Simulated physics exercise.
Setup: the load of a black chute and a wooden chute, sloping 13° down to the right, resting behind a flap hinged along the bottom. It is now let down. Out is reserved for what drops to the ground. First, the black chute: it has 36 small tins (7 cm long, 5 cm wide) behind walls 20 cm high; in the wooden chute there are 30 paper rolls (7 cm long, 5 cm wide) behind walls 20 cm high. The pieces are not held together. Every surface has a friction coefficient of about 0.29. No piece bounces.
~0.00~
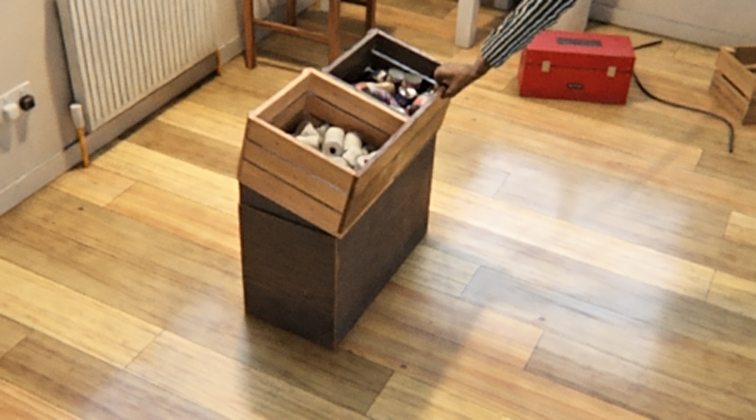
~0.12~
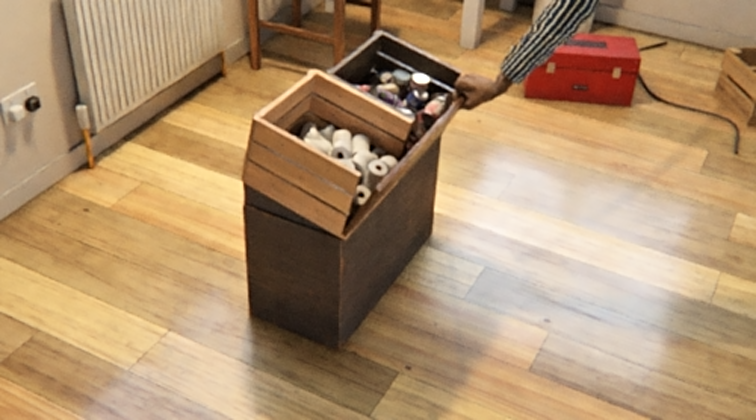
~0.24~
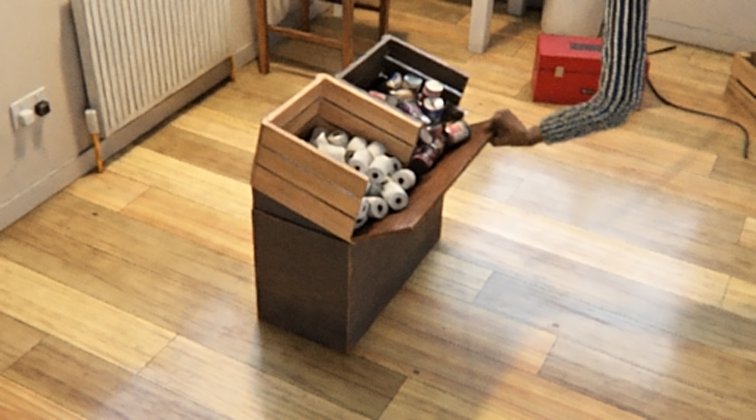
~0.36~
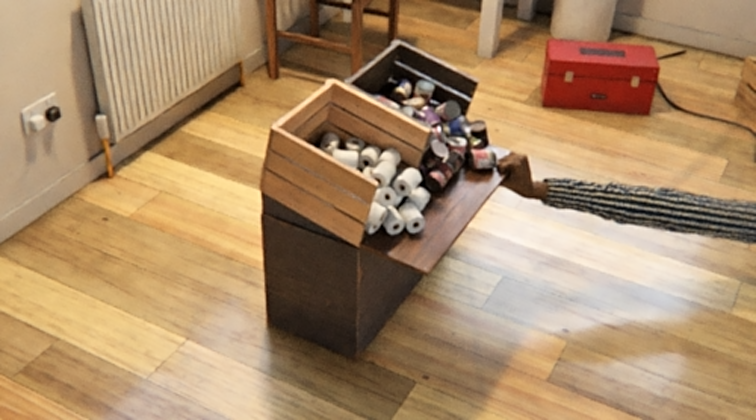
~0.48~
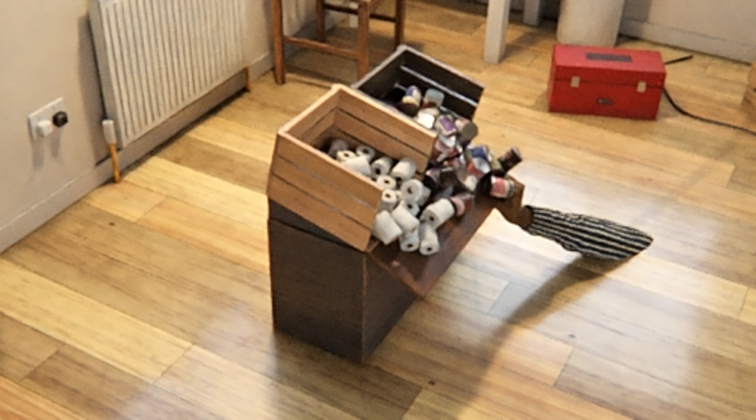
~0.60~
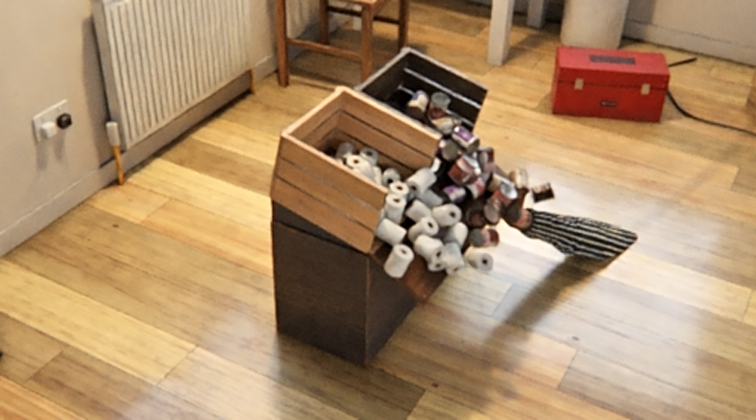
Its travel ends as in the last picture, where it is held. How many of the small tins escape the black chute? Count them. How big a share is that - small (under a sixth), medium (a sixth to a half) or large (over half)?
A large share.
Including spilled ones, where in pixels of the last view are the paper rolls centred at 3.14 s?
I'd put the middle close to (546, 402).
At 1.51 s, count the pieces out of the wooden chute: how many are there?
At that moment the wooden chute count out stands near 20.
After 1.01 s, 17 of 36 out of the black chute and 12 of 30 out of the wooden chute.
After 1.51 s, 22 of 36 out of the black chute and 19 of 30 out of the wooden chute.
After 2.22 s, 30 of 36 out of the black chute and 24 of 30 out of the wooden chute.
Final count (at 3.14 s), 32 of 36 out of the black chute and 24 of 30 out of the wooden chute. Asked share, 32 of 36, 89 per cent.
